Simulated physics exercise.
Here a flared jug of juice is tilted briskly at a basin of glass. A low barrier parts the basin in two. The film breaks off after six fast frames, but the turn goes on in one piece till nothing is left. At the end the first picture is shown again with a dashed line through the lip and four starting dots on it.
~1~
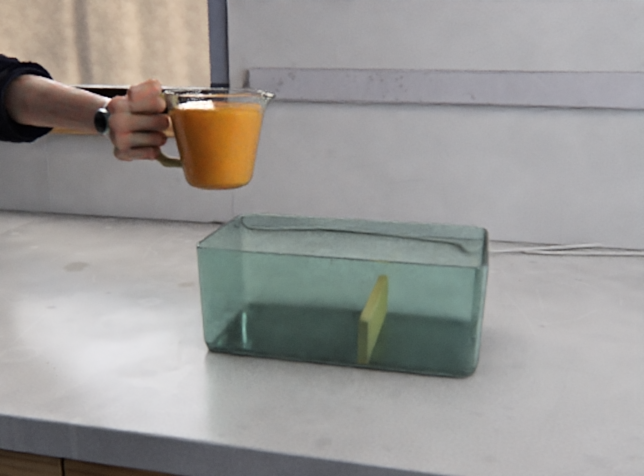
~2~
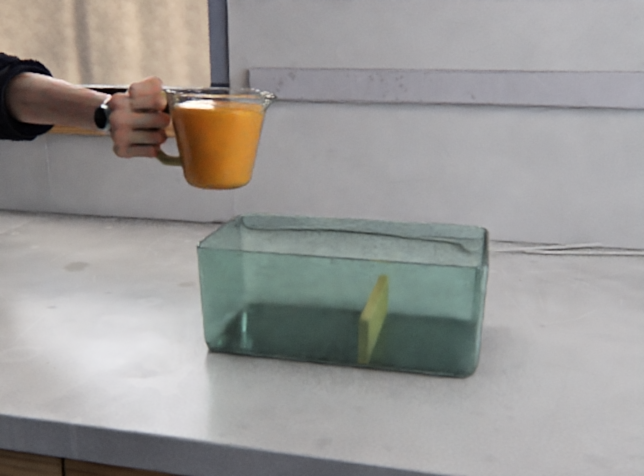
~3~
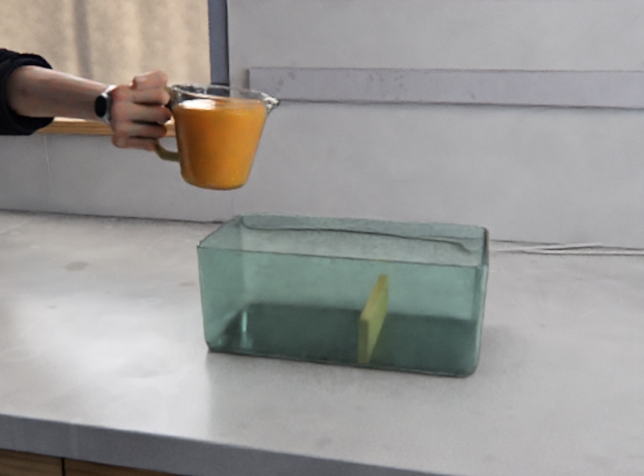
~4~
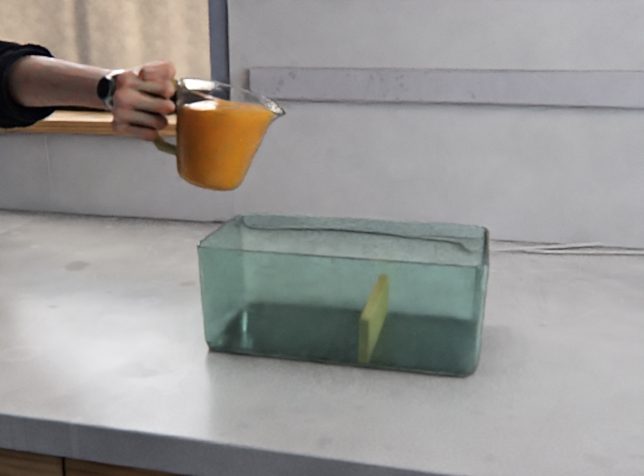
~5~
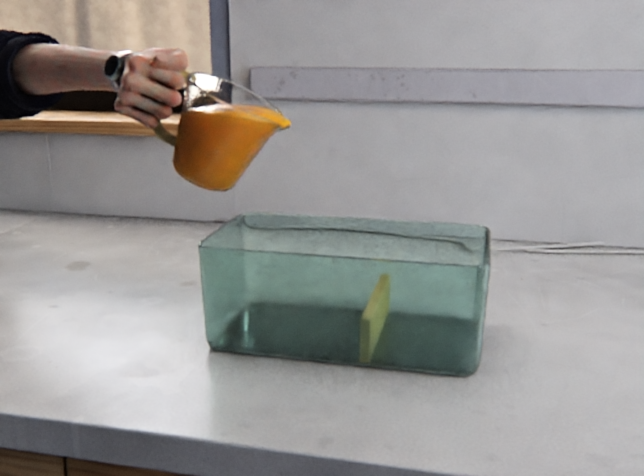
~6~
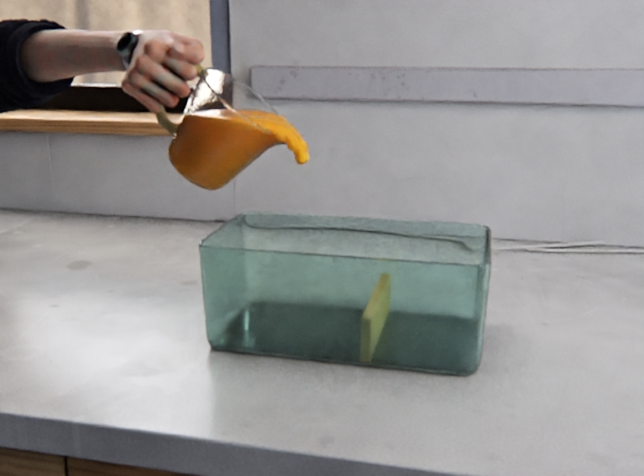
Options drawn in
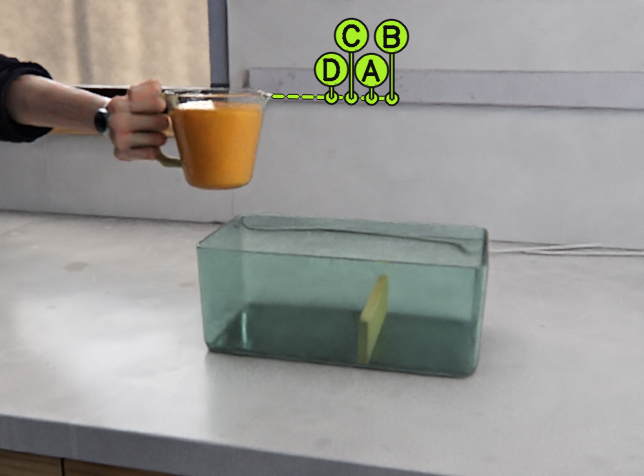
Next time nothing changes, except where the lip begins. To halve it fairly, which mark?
D.
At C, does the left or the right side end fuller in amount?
The right side.
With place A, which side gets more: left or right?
The right one.
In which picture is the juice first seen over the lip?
Picture 5.
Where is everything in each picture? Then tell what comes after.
The first frame shows upright, lip at (273, 96); basin from (206, 346) to (477, 374); top of the wall at (375, 296); nothing has left yet.
The second frame shows upright, lip at (275, 98); nothing has left yet.
The third frame shows tipped about 7°, lip at (278, 103); nothing has left yet.
The fourth frame shows tipped about 15°, lip at (283, 113); nothing has left yet.
The fifth frame shows tipped about 26°, lip at (288, 127); juice is over the lip, down to (288, 127).
The sixth frame shows tipped about 39°, lip at (289, 142); juice is over the lip, down to (302, 161).
In lime, A at (371, 98); B at (391, 98); C at (351, 97); D at (331, 97).
Choosing A, about 7 % ends left of the wall and 92 % right of it.
Choosing B, about 10 % ends left of the wall and 88 % right of it.
Choosing C, about 22 % ends left of the wall and 78 % right of it.
Choosing D, about 51 % ends left of the wall and 49 % right of it.
